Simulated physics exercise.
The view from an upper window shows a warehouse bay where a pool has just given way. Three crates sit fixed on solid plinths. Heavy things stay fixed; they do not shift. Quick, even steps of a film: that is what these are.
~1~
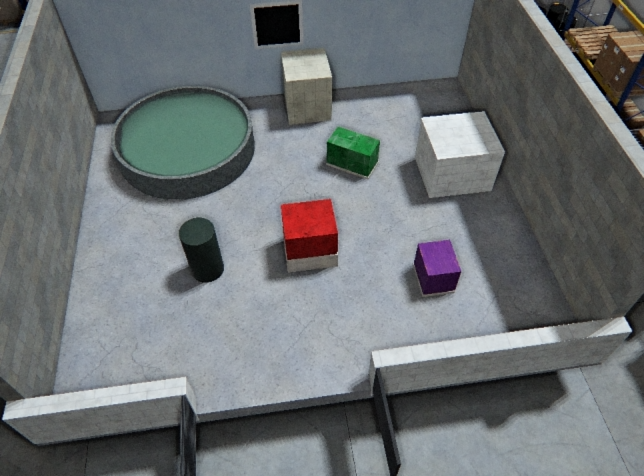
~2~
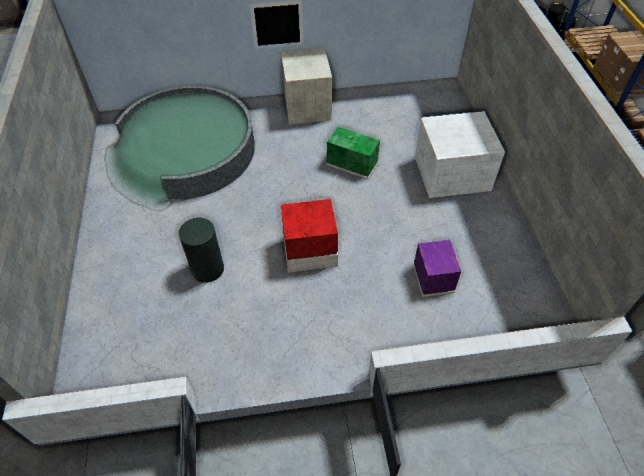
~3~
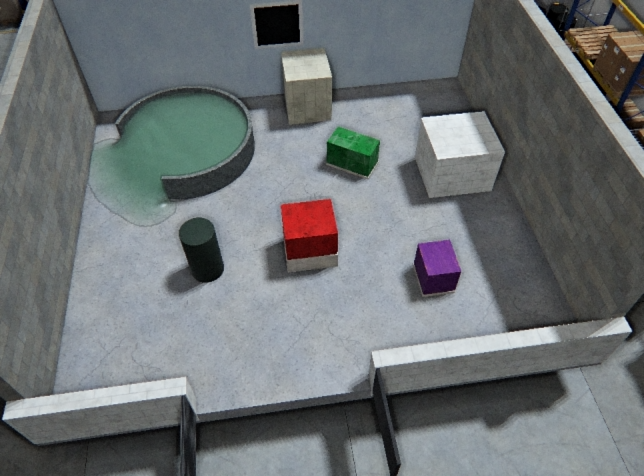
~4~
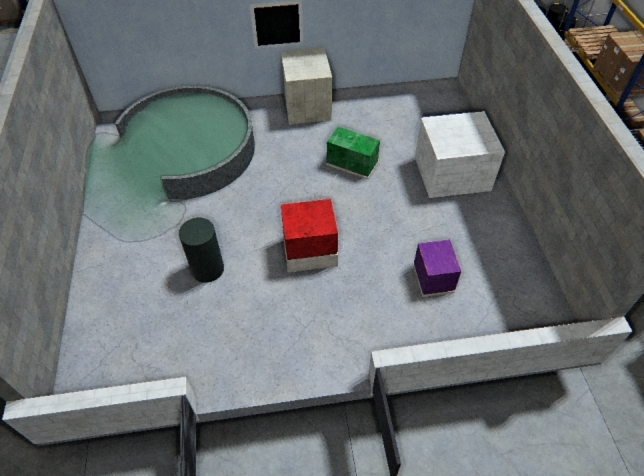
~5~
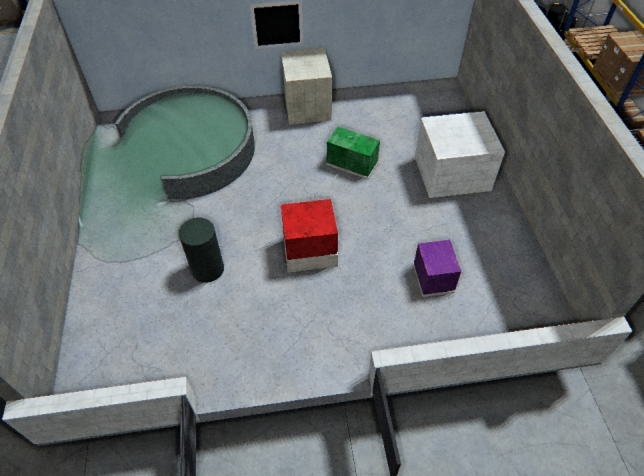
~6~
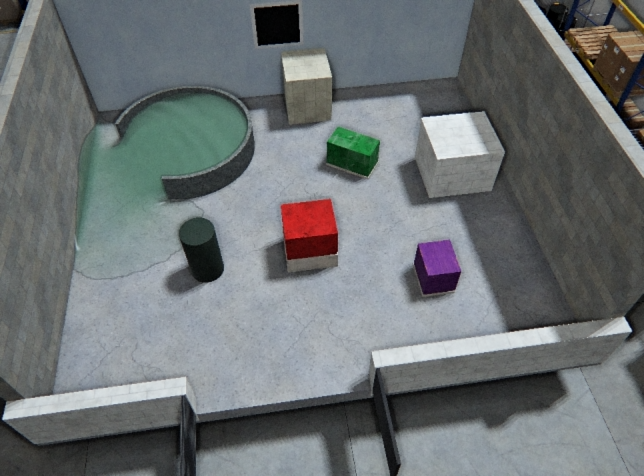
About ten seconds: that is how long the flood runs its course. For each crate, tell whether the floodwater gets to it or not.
In order: The green crate is safe from the water; the red crate is safe from the water; the purple crate is caught by the water.
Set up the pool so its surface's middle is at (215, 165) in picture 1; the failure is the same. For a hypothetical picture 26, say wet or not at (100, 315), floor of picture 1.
Verdict on that spot: Inundated.
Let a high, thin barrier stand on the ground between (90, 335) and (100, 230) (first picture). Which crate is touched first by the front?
Answer: The red one.
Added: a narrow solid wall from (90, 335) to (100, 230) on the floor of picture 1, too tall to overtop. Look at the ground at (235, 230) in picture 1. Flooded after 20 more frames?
There: Flooded.
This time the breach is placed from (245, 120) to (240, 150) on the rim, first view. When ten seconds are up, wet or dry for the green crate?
The green crate is overtopped.
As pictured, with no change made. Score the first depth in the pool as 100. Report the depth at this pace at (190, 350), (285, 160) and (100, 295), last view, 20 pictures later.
Roughly 12, 0 and 18 per cent, in turn.
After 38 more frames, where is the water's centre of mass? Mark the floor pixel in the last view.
It's close to (187, 223).
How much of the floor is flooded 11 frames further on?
Near 20 in a hundred.
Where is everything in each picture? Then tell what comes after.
In the first picture, the round tank at (183, 132) is whole and still.
In the second picture, water pours out at (127, 173) and has run to (163, 206).
In the third picture, water pours out at (128, 174) and has run to (159, 219).
In the fourth picture, water pours out at (128, 175) and has run to (159, 232).
In the fifth picture, the front is at (129, 256), out from the gap at (128, 175).
In the sixth picture, the front is at (102, 274), out from the gap at (128, 175).
A moment on, water covers 15 % of the floor; the green crate not reached, the red crate not reached, the purple crate not reached.
Next, water covers 20 % of the floor; the green crate not reached, the red crate not reached, the purple crate not reached.
Then, water covers 35 % of the floor; the green crate not reached, the red crate not reached, the purple crate not reached.
Later, water covers 55 % of the floor; the green crate water round its plinth, the red crate water round its plinth, the purple crate water round its plinth.
In the end, water covers 80 % of the floor; the green crate stayed above the water, the red crate stayed above the water, the purple crate was topped.
